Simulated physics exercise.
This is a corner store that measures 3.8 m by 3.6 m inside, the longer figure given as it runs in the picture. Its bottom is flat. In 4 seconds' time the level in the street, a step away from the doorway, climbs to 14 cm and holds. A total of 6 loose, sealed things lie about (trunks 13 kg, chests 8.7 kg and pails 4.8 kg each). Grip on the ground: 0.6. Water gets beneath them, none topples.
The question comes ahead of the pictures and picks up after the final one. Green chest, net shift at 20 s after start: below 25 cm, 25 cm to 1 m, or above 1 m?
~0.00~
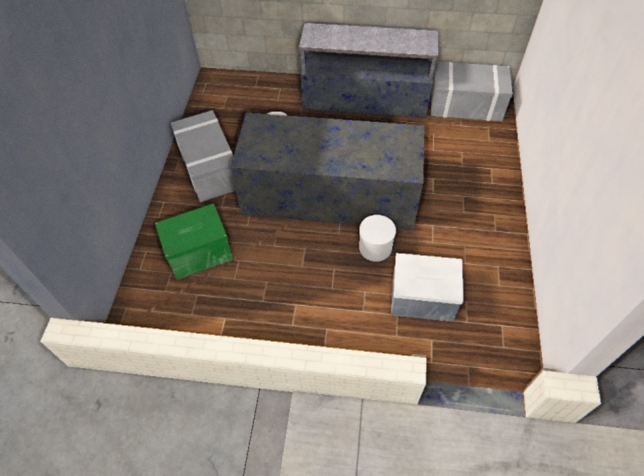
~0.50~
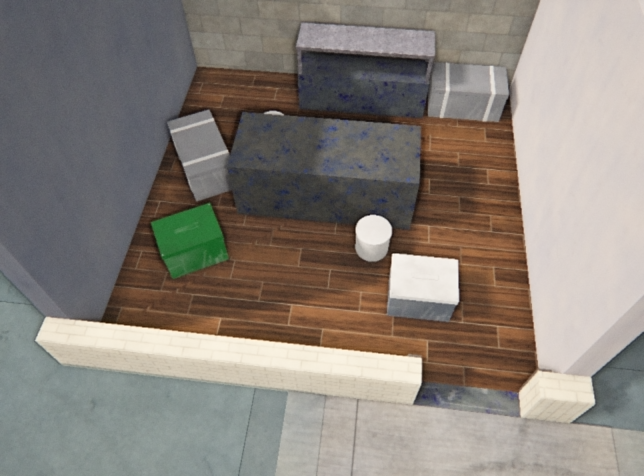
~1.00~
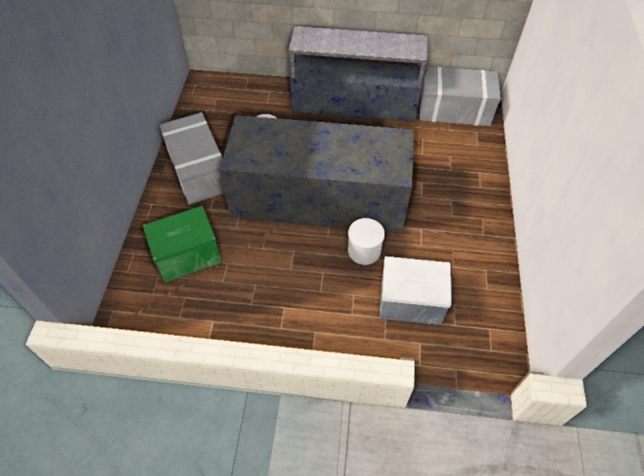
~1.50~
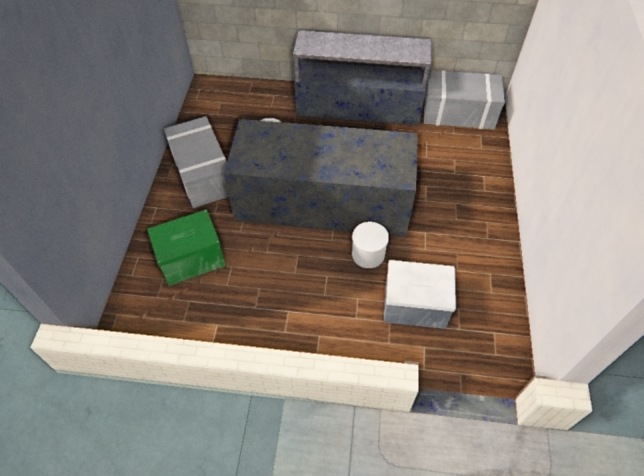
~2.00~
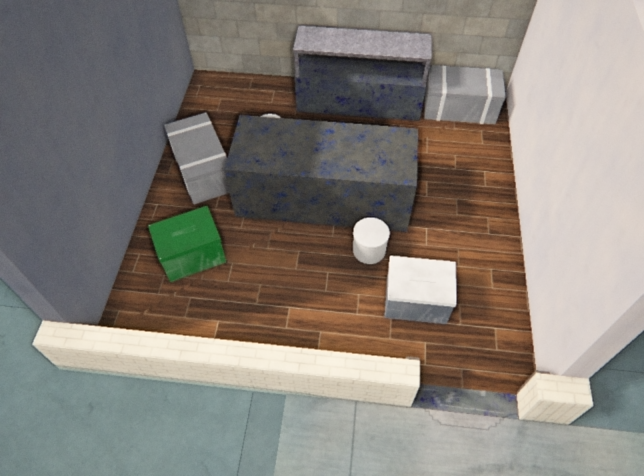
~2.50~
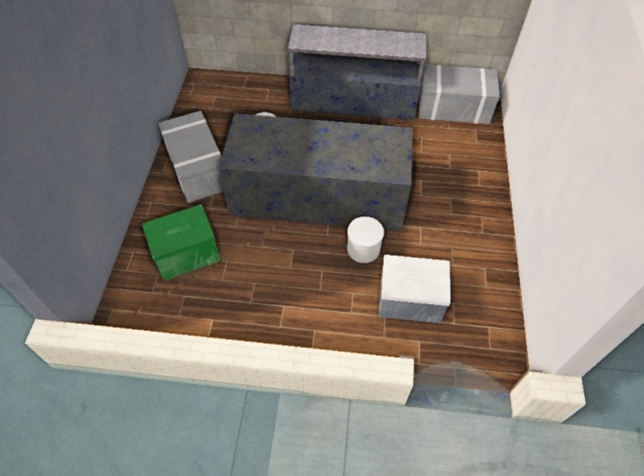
It is pushed well off.
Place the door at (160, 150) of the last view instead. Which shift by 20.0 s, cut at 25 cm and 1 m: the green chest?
The green chest would go a long distance.
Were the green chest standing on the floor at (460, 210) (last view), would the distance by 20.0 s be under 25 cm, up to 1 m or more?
So it journeys a long way.
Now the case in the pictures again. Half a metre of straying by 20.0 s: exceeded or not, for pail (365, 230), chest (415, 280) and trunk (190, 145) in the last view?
Above, above, above.
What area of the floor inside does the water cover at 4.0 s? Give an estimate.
Wet area: Approx. 2.0 m2.
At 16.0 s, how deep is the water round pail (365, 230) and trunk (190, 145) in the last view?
Depths: Near 6 cm, then near 7 cm.
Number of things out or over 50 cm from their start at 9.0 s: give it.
Tally at that time: 1.
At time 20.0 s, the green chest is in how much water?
I'd put it at about 11 cm.
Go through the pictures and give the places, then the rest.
The green chest at (191, 230) rests on the ground; 0.0 m2 under water; 0 of 6 have shifted, in the first picture.
The green chest at (187, 229), on the bottom; 0.0 m2 under water; 0 of 6 have shifted, in the second picture.
The green chest at (179, 232), on the bottom; water covers 0.0 m2; 0 of 6 have shifted, in the third picture.
The green chest at (183, 236) rests on the ground; water covers 0.0 m2; 0 of 6 have shifted, in the fourth picture.
The green chest at (184, 232) rests on the ground; water covers 0.0 m2; 0 of 6 have shifted, in the fifth picture.
The green chest at (178, 231), on the bottom; water covers 0.1 m2; 0 of 6 have shifted, in the sixth picture.
After 4.0 s the green chest is near (178, 231), 0.0 m from its start, aground; 0 afloat.
After 9.0 s the green chest is near (178, 231), 0.0 m from its start, aground; 2 afloat.
After 16.0 s the green chest is near (272, 304), 1.1 m from its start, afloat; 6 afloat.
After 20.0 s the green chest is near (421, 231), 2.1 m from its start, afloat; 6 afloat.
